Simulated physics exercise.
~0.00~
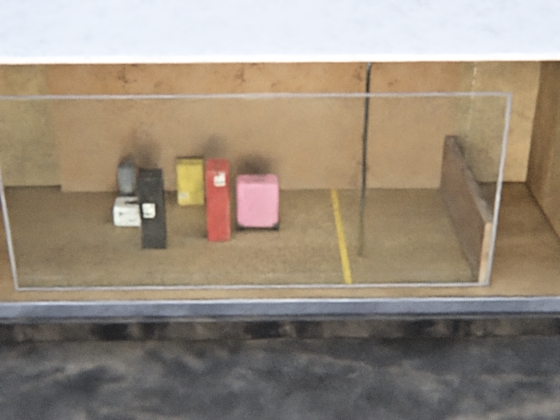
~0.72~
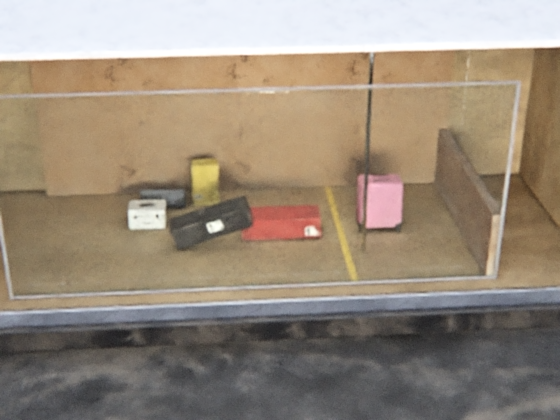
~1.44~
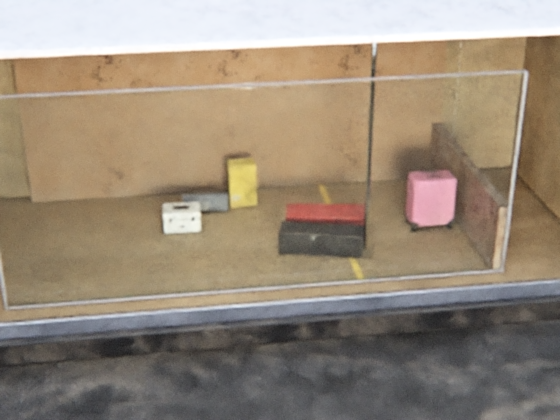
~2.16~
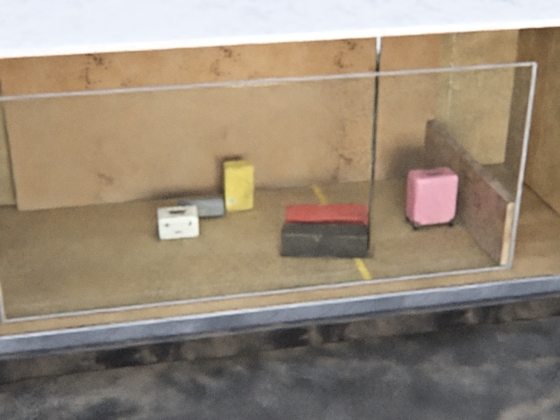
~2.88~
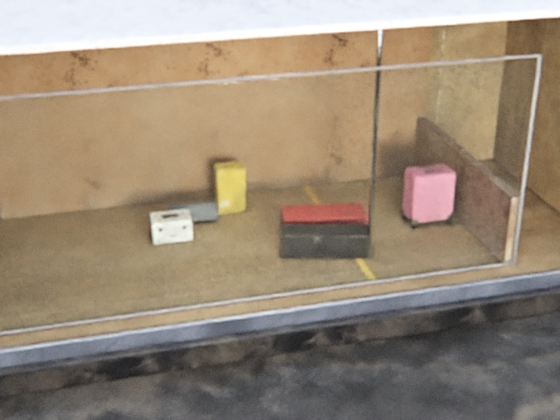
Wooden bay behind a clear panel with tall boxes toppling and sliding right, the pink case rolling past the yellow line.
